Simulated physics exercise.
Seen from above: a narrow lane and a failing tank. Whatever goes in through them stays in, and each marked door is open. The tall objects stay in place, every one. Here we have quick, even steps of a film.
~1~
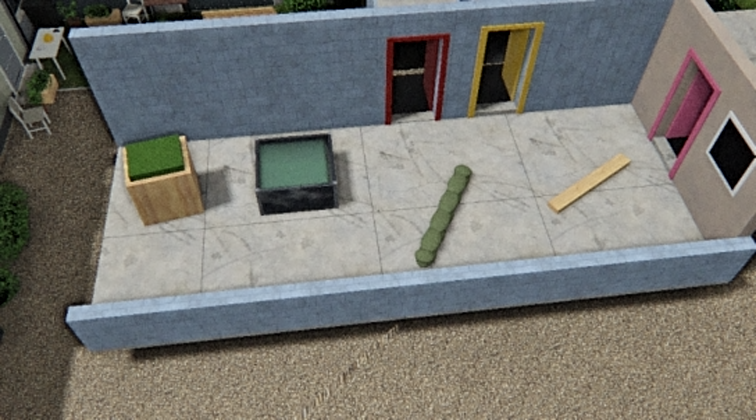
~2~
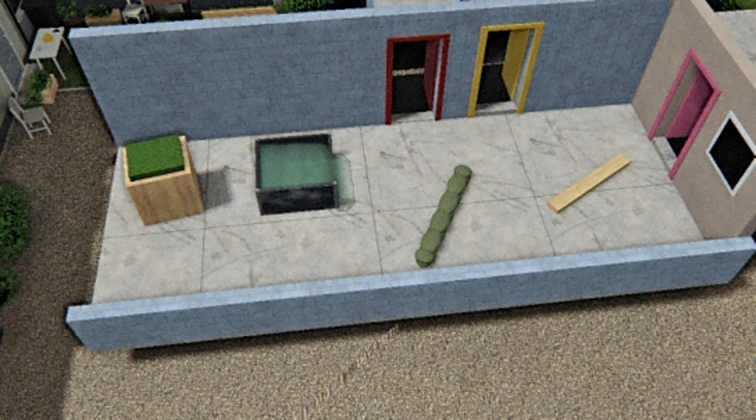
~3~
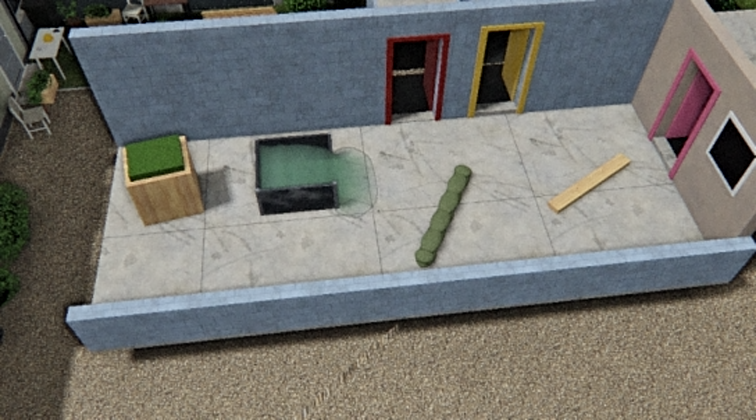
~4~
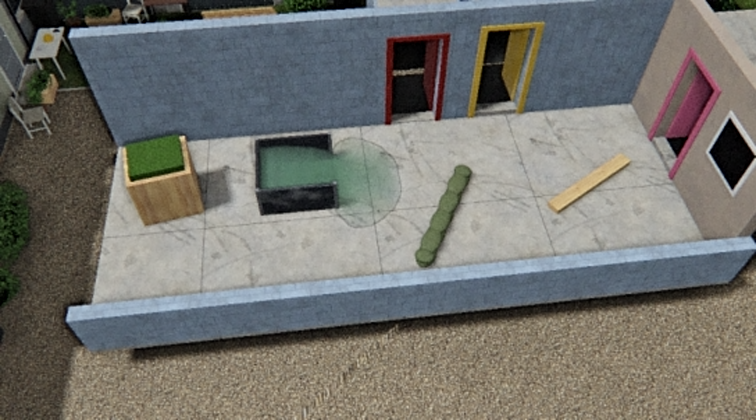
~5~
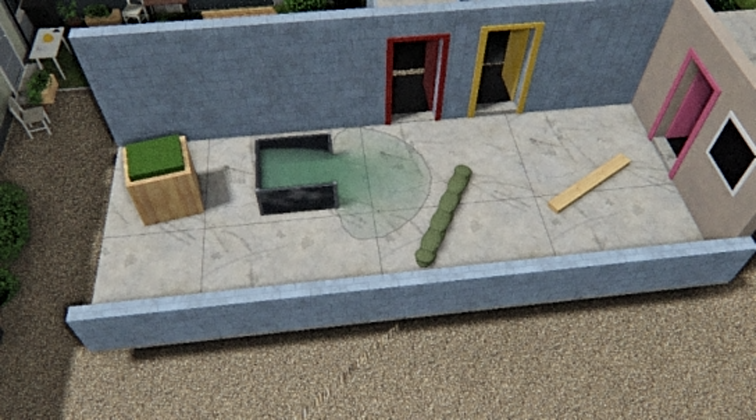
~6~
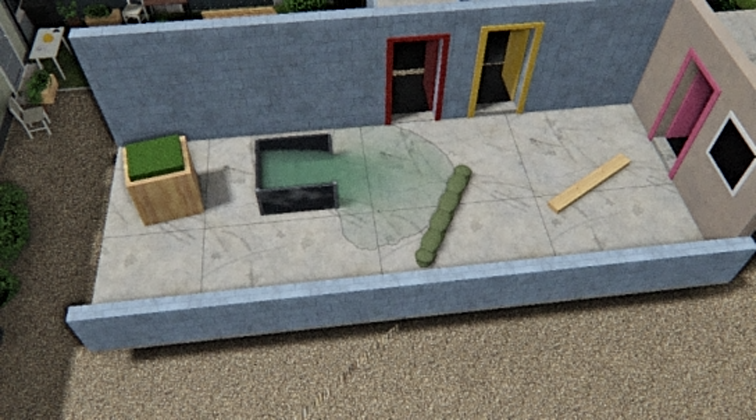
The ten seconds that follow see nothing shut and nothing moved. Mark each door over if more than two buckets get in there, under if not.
Pink door: Under, yellow door: Under, red door: Over.
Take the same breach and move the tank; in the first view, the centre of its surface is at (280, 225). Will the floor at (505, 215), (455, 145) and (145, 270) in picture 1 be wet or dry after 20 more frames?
Soaked, soaked, bone-dry.
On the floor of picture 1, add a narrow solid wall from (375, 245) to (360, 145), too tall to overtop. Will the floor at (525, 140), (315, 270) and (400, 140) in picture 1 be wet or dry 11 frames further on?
The first spot is untouched, the second swamped, the third swamped.
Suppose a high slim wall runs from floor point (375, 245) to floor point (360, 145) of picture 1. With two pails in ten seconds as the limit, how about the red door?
Looks like the red door doesn't reach that amount here.
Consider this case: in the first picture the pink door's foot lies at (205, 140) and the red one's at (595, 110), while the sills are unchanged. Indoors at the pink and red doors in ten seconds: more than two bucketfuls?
Pink: Comes in low; red: Comes in high.
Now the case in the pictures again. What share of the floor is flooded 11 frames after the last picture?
Estimated share: Around 25 %.
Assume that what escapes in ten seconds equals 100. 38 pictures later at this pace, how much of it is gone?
It would be around 75 %.
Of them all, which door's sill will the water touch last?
Answer: The pink door.
A moment on, water covers 20 % of the floor; the pink door not reached, the yellow door not reached, the red door under two buckets in.
Next, water covers 25 % of the floor; the pink door not reached, the yellow door wet at the sill, nothing in, the red door under two buckets in.
Then, water covers 35 % of the floor; the pink door wet at the sill, nothing in, the yellow door under two buckets in, the red door over two buckets in.
Later, water covers 55 % of the floor; the pink door wet at the sill, nothing in, the yellow door under two buckets in, the red door over two buckets in.
In the end, water covers 65 % of the floor; the pink door wet at the sill, nothing in, the yellow door under two buckets in, the red door over two buckets in.
